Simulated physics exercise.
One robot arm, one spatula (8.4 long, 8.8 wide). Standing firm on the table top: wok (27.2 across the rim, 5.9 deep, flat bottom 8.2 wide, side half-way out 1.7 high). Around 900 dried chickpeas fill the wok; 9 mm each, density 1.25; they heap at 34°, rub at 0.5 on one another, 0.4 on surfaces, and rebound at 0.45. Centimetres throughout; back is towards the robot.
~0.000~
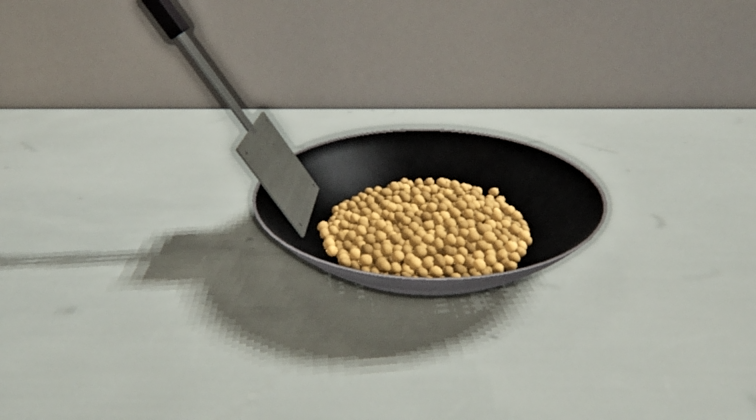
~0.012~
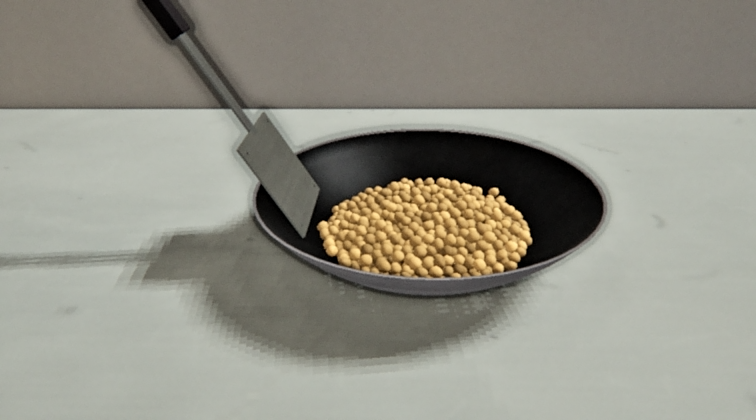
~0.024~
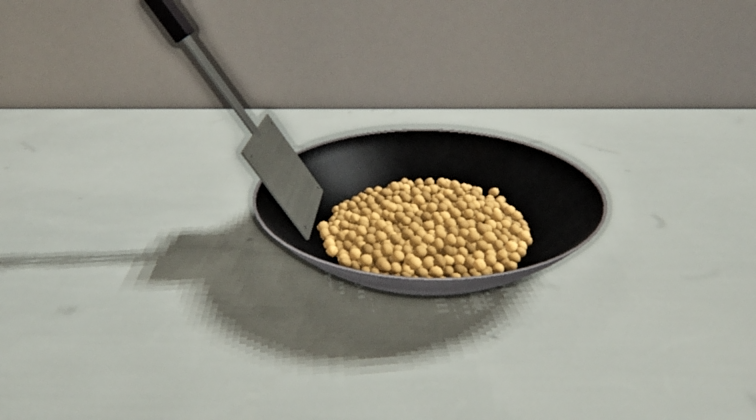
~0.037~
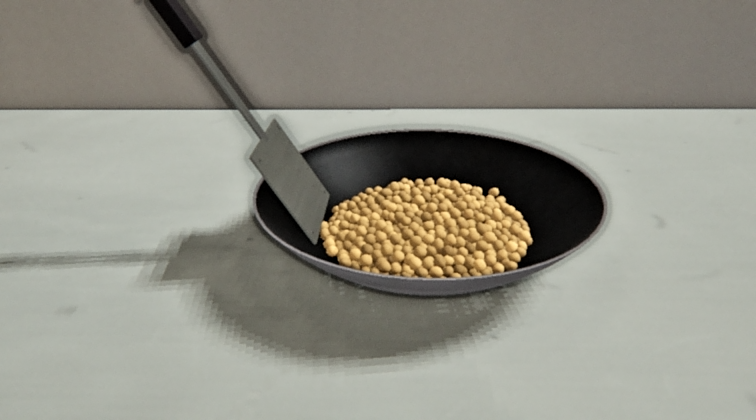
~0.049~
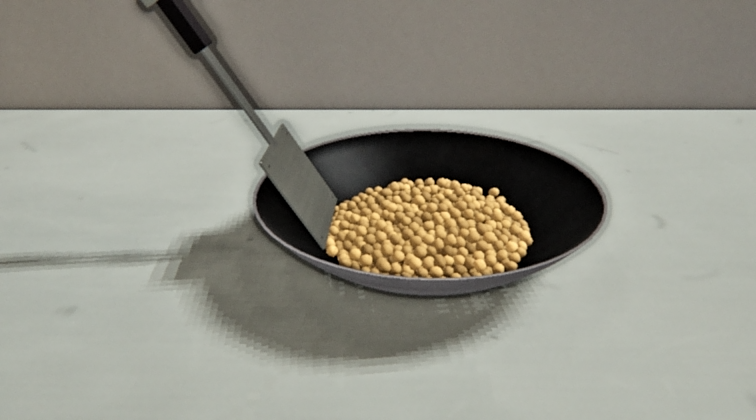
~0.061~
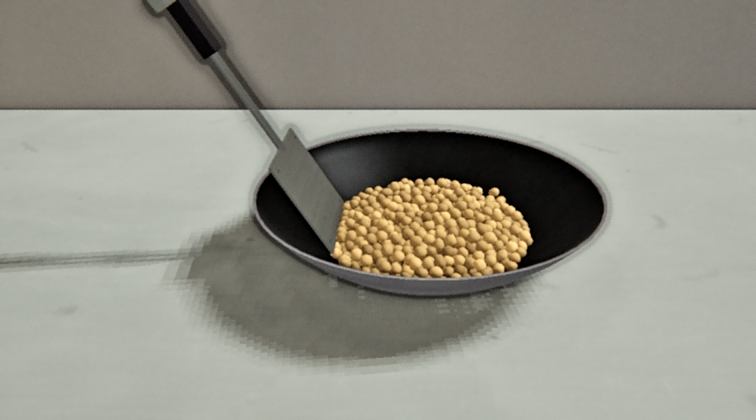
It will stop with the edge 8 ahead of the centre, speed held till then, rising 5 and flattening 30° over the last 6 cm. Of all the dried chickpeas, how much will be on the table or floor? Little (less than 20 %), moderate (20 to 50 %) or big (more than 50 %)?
On the table or floor the share is little, less than 20 %.
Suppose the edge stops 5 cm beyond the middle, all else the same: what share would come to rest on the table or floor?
In that case some 0 per cent.
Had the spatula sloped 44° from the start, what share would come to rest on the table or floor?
In that case some 10 per cent.
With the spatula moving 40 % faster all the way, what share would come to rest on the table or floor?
It would be near 20 per cent.
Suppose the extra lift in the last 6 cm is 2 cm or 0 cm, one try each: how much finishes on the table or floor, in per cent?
About 5 and 15 per cent.
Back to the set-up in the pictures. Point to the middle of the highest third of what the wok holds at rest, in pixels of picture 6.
At about (532, 205).
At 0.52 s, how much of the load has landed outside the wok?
Some 10 per cent.
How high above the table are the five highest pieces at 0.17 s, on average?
Roughly 5 cm.
By 0.17 s, sloping 59°, highest piece 5 above the table; 900 in the wok.
By 0.27 s, sloping 49°, highest piece 7 above the table; 900 in the wok.
By 0.52 s, sloping 29°, highest piece 7 above the table; 793 in the wok, 91 on the table or floor, 16 on the blade or in flight.
By 1.57 s, sloping 29°, highest piece 7 above the table; 791 in the wok, 109 on the table or floor.
Final count, 791 in the wok, 109 on the table or floor. That is 12 % on the table or floor.
